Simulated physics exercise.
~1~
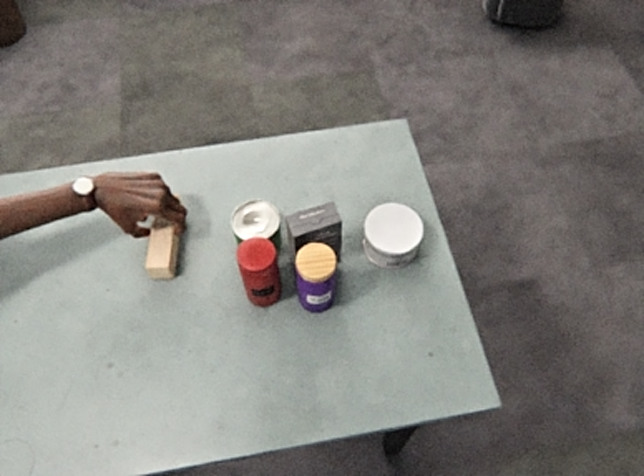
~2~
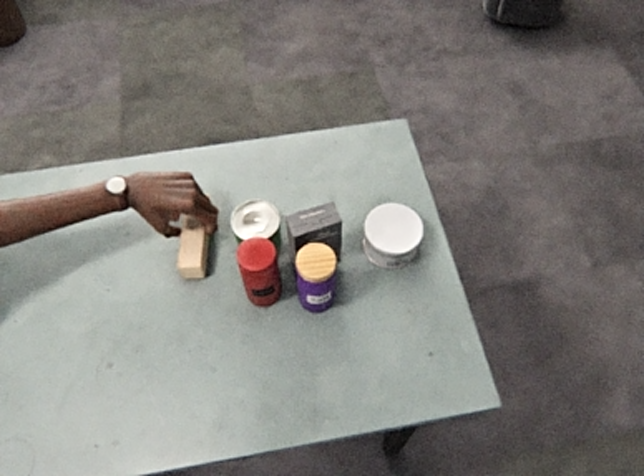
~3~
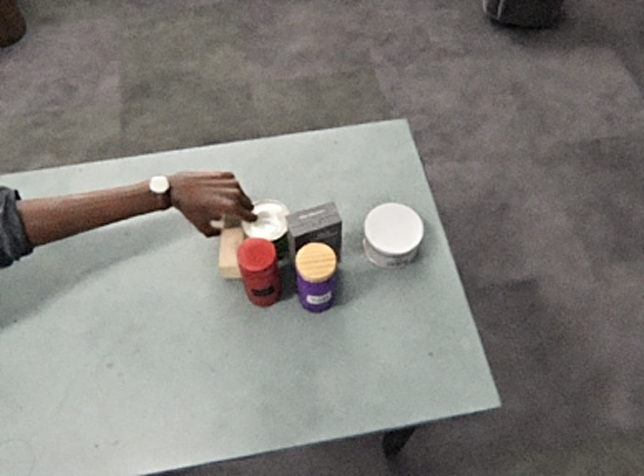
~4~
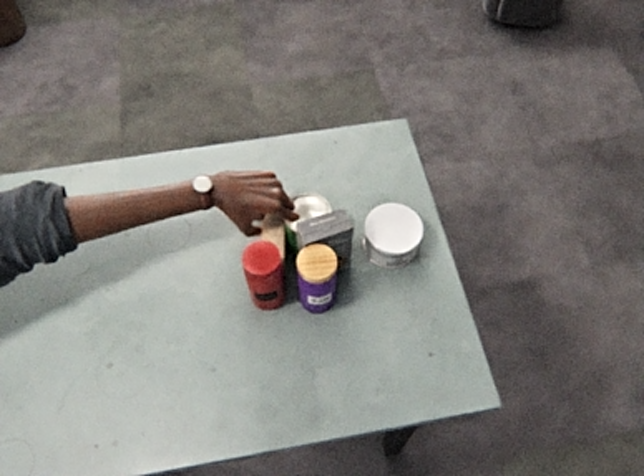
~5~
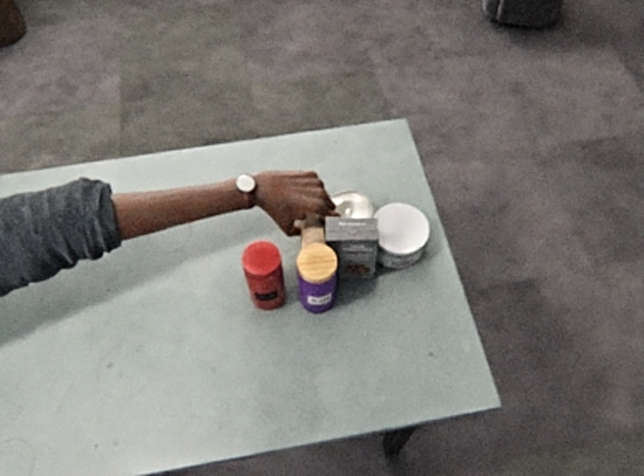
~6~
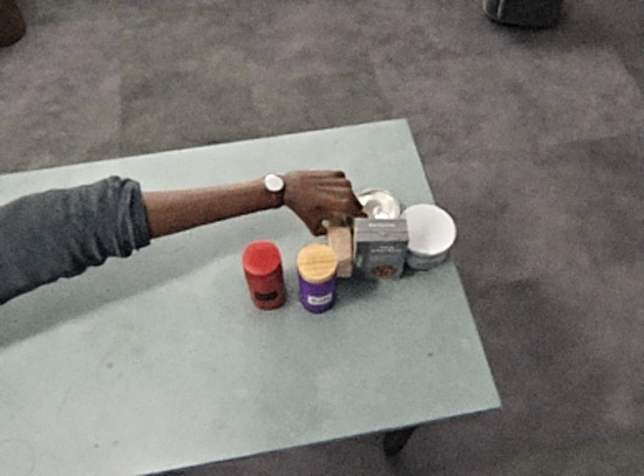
Hand sliding a wooden block rightward across a table, pushing a green tin, then a grey packet, then a white tub.
